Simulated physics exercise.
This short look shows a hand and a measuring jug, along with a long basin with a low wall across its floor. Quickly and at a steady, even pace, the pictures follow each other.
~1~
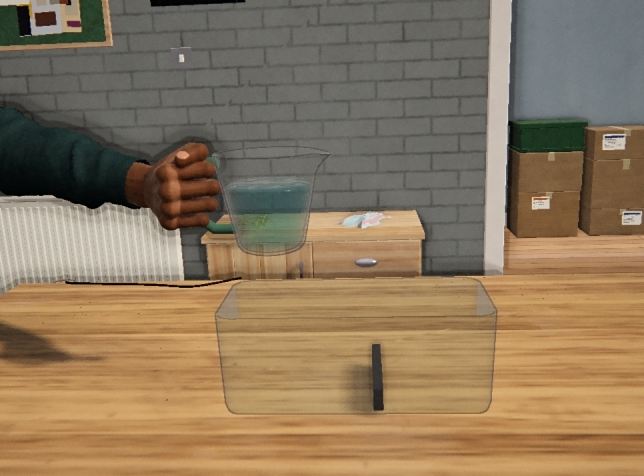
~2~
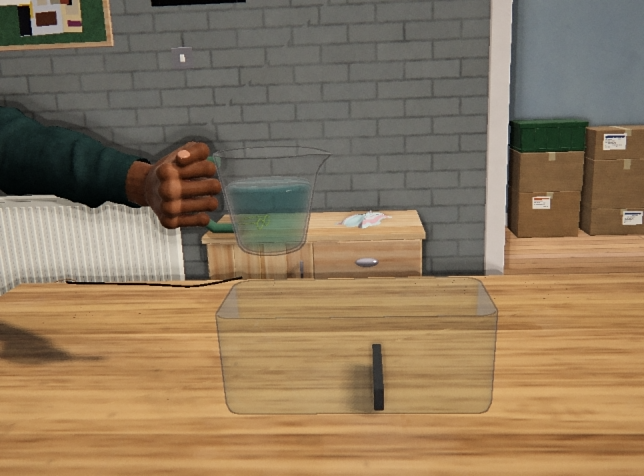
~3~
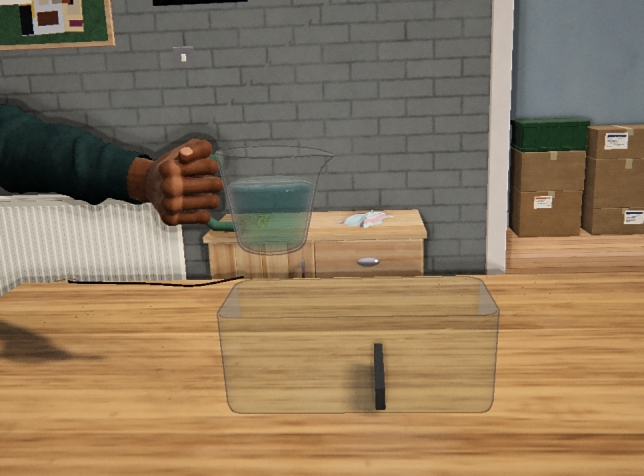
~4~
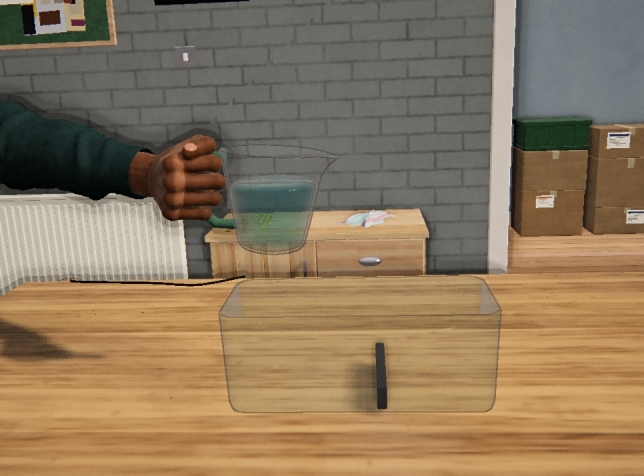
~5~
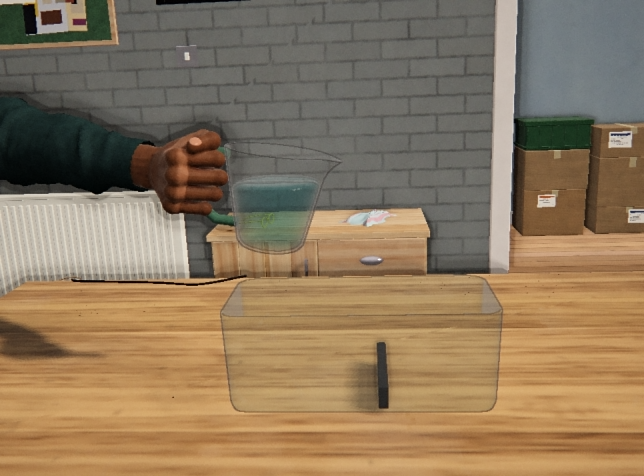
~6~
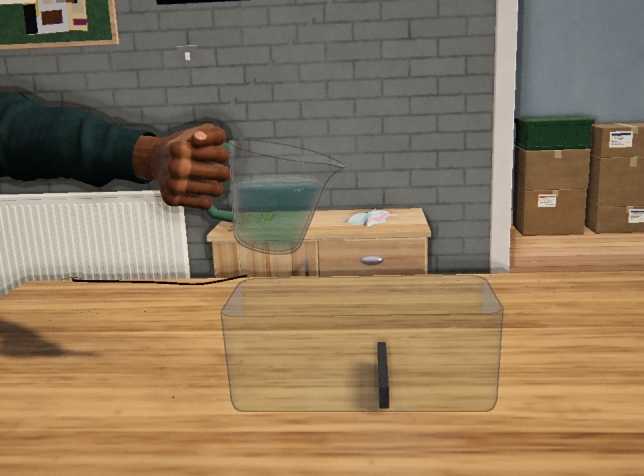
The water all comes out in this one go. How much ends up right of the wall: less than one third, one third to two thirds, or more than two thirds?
One third to two thirds.
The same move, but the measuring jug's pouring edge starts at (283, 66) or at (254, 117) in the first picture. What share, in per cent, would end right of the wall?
15 and 15 per cent.
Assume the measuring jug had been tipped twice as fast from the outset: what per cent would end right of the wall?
Close to 25 in a hundred.
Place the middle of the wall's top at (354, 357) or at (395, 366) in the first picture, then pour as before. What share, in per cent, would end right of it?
You'd get roughly 80 per cent the first time and roughly 20 per cent the second.
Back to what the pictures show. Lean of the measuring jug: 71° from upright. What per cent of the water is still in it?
Still holding around 80 %, give or take.
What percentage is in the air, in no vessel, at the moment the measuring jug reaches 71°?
About 15 per cent.
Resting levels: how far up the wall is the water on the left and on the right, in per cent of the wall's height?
On the left it's around 30 per cent; on the right, 60 per cent.
A moment on, the tilt is 71° and 79 per cent is still to pour, 0 is left of the wall and 4 right of it.
Next, the tilt is 105° and 12 per cent is still to pour, 26 is left of the wall and 52 right of it.
Then the tilt is 110° and 0 per cent is still to pour, 43 is left of the wall and 56 right of it.
Later the tilt is 110° and 0 per cent is still to pour, 43 is left of the wall and 56 right of it.
In the end 43 per cent lies left of the wall, 56 right of it and 1 outside.
